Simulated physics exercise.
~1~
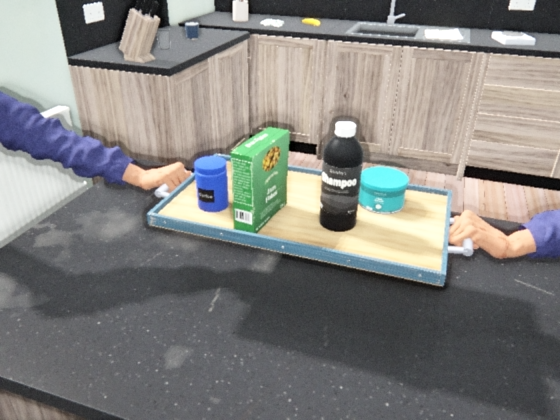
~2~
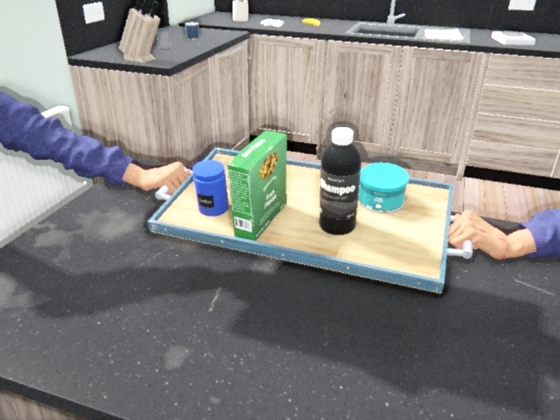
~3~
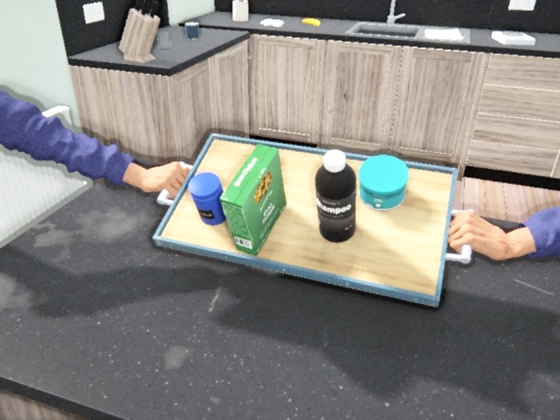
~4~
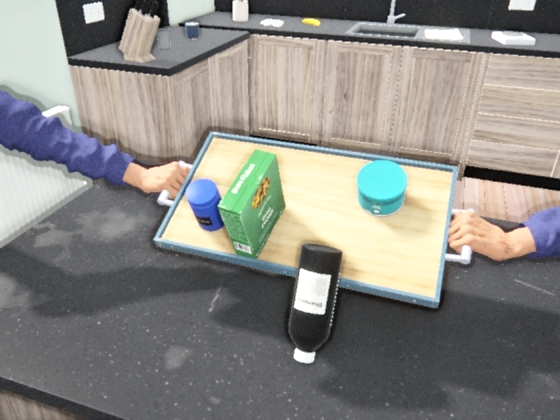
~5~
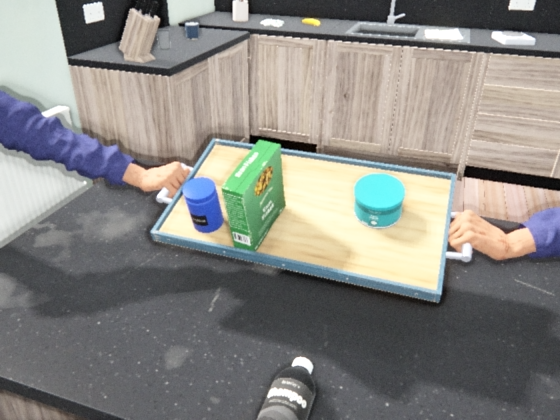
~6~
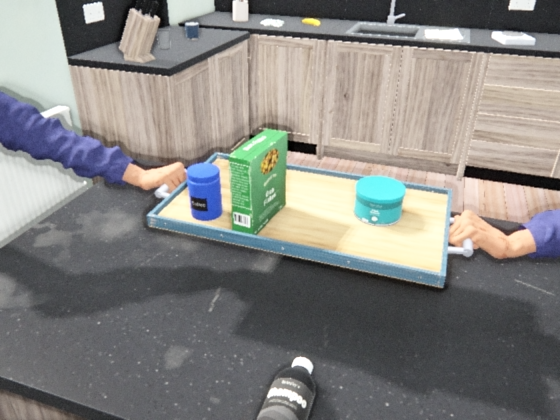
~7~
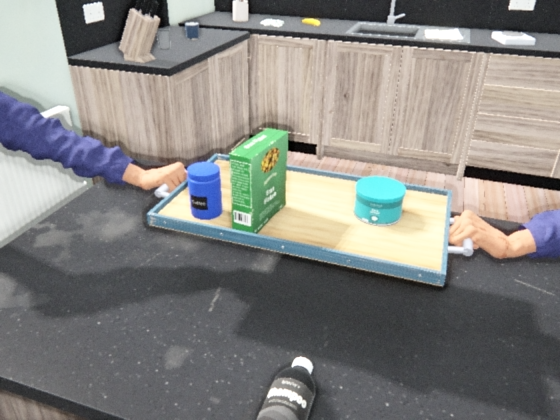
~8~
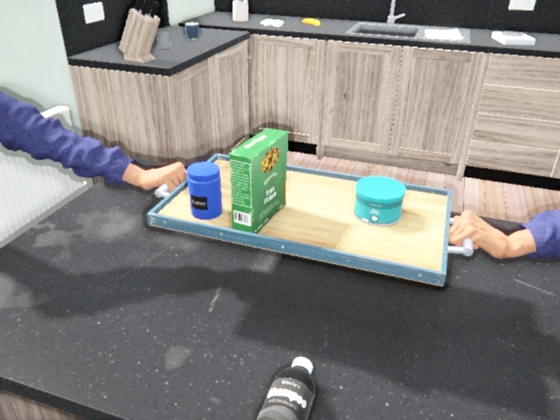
In a kitchen, seen from slightly above across a dark speckled counter, two hands in purple sleeves hold a blue-rimmed wooden tray by its handles. On it, from left to right, stand a blue jar, a green packet, a black bottle with a white cap and a turquoise tub. The hands tip the tray's near edge down, and the bottle leans, then tumbles over the near rim. It lands on its side on the counter while the jar and tub slide slightly nearer. The tray returns to level, with the jar, packet and tub still on it and the bottle lying below.
